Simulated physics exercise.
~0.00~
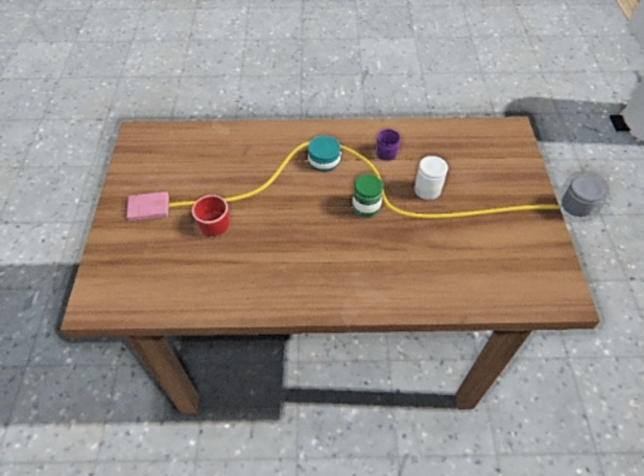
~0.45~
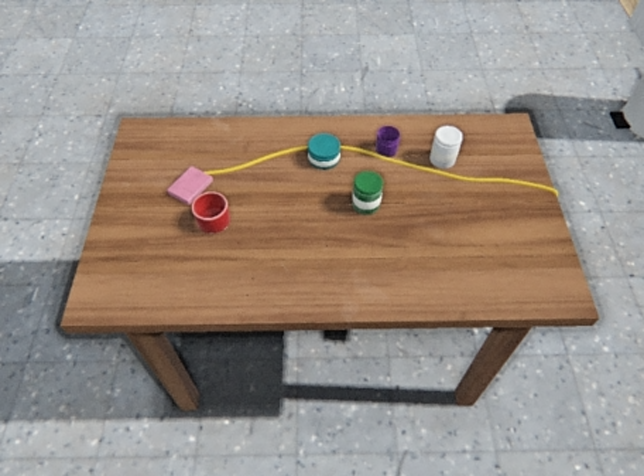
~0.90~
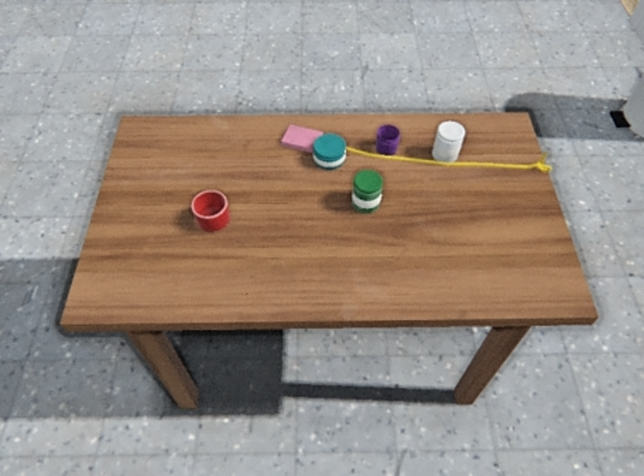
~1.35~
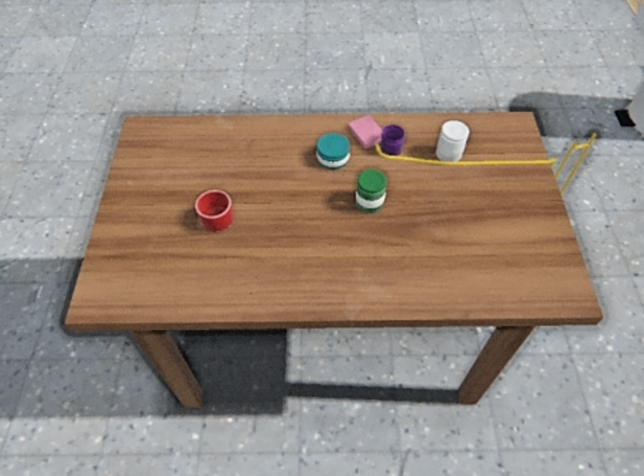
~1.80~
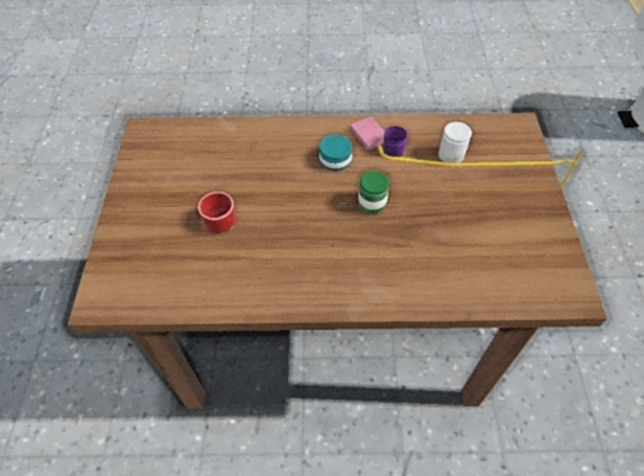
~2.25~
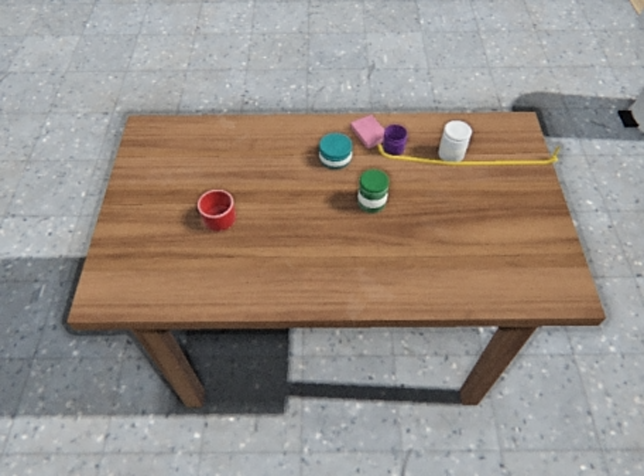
On a wooden table, a yellow cable trailing over the right edge drags a pink block rightward until it rests beside a purple cup.
